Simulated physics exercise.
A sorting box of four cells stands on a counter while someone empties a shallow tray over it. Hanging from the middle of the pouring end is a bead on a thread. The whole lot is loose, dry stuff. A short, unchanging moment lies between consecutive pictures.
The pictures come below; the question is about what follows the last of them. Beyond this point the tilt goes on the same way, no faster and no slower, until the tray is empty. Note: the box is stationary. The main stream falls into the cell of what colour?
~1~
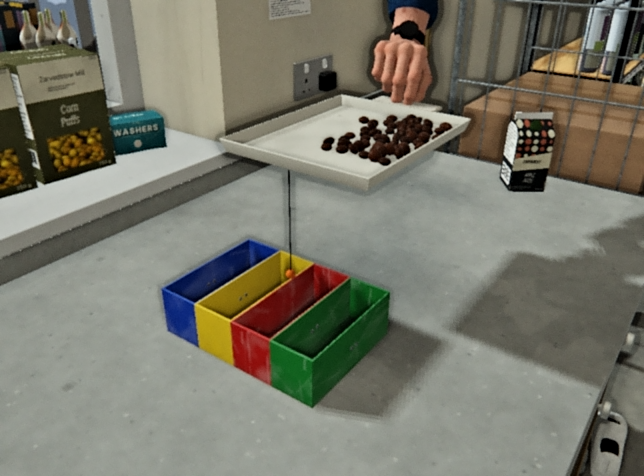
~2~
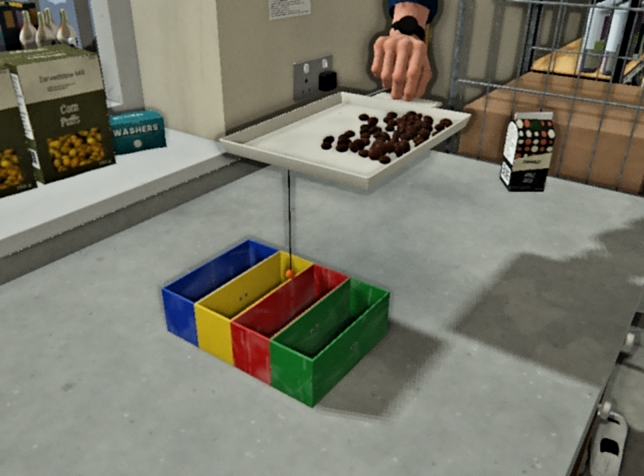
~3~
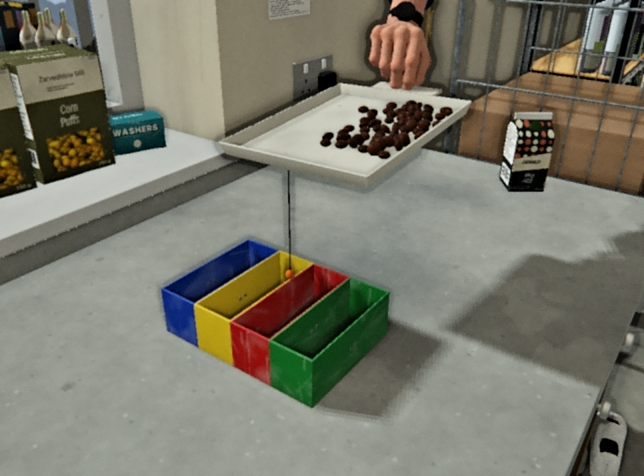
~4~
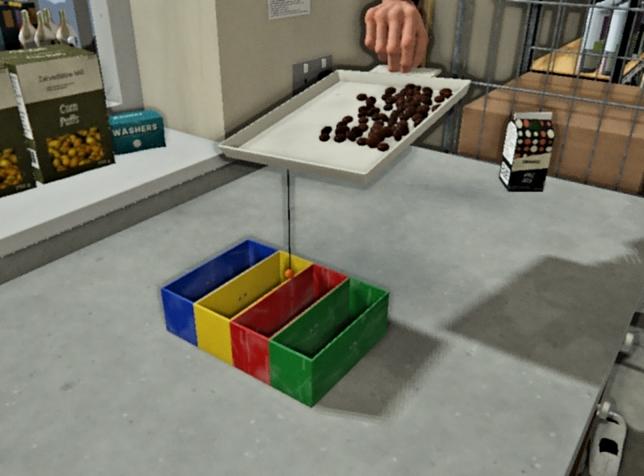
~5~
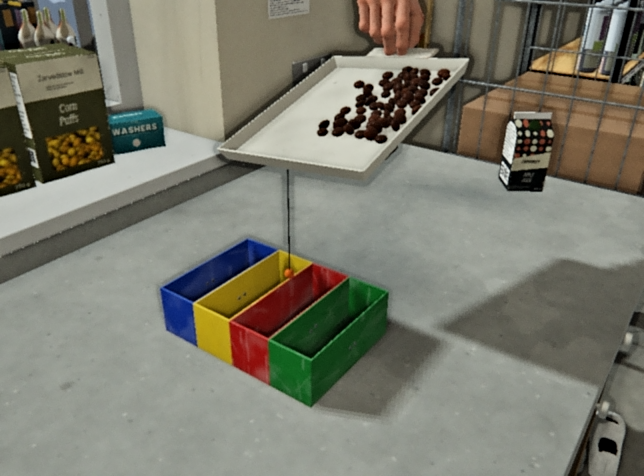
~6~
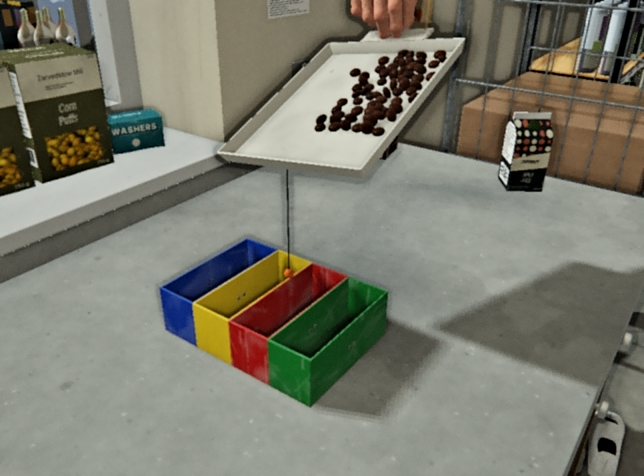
Colour: Blue.
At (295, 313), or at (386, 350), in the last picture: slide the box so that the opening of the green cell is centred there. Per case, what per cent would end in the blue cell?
The first try gives 30 per cent, the second 20 per cent.
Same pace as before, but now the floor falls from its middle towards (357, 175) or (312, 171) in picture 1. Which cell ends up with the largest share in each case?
In order, it comes out as the green one and the cell in green.
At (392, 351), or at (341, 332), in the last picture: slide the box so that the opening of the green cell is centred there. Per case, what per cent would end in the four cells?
Well, you'd get about 20 per cent and then about 60 per cent.
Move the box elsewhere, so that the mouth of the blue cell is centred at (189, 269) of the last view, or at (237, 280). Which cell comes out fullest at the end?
In turn: The cell in yellow; blue.
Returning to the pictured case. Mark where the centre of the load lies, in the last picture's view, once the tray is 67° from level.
Close to (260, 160).
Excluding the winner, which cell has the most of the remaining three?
Second: That yellow cell.
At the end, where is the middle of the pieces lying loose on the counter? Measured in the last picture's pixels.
(87, 350), roughly.
Soon after the last picture, tray tipped steeply; most on the tray; a small part falling or outside the box.
A little later, tray tipped past a quarter turn; about a third in the blue cell; about a quarter in the yellow cell; a small part in the red cell; about a third falling or outside the box.
Later still, tray tipped past a quarter turn; about half in the blue cell; about a quarter in the yellow cell; a small part in the red cell; about a quarter falling or outside the box.
At rest, tray tipped past a quarter turn; about half in the blue cell; about a quarter in the yellow cell; a small part in the red cell; none in the green cell; about a quarter outside the box.
